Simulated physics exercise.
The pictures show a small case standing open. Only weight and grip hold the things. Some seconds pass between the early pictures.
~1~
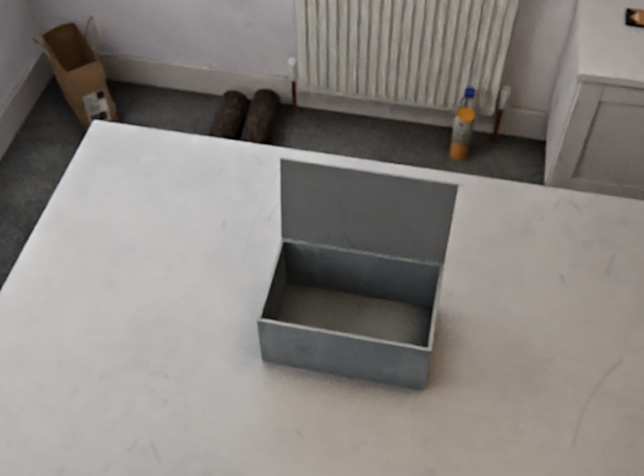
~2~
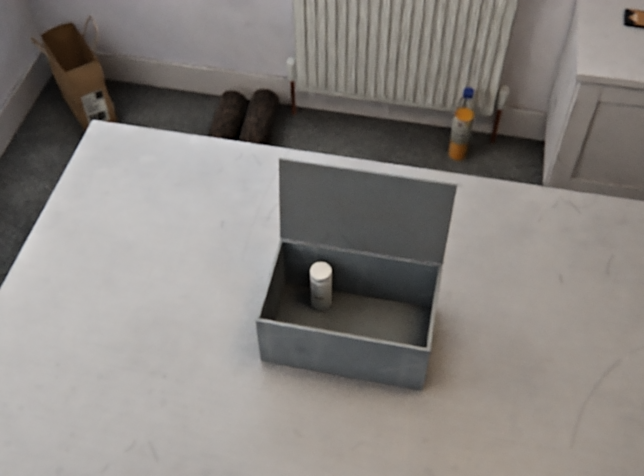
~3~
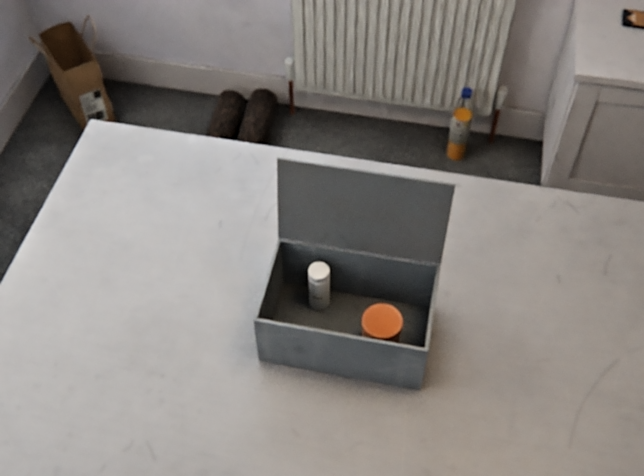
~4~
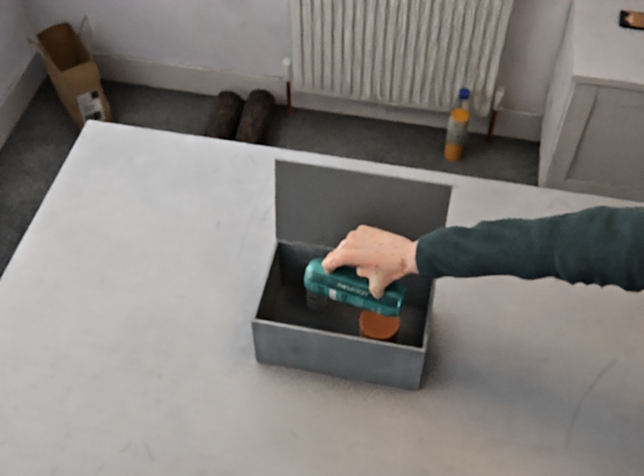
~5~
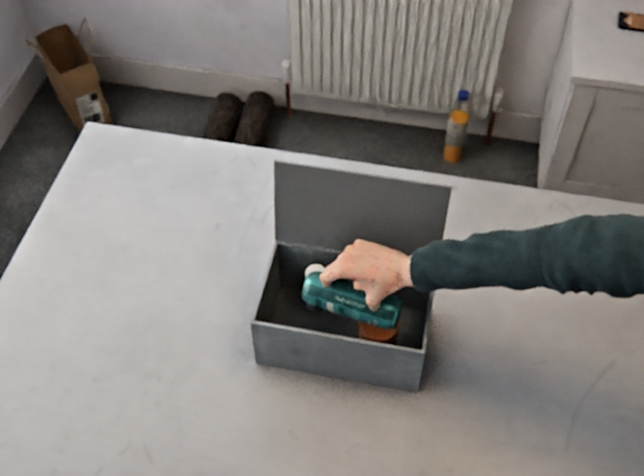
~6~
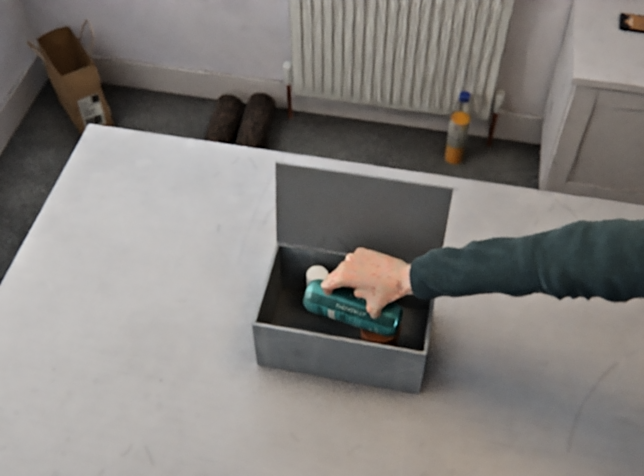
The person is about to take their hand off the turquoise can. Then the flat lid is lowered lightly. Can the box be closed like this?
In the end the lid stays ajar.
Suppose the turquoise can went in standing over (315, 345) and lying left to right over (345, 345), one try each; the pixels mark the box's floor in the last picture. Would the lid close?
First try: It will not close; second try: It sits on the rim.
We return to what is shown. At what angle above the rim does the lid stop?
About 40°.
Then, 0.70 s past the last view, turquoise can displaced well along near (300, 297).
Then, 1.50 s past the last view, lid 66° above the rim; turquoise can displaced well along near (298, 298).
Finally, lid 41° above the rim; moved from the start, turquoise can; the other 2 still in place. Final places as the last picture's camera would see them, turquoise can near (298, 297).
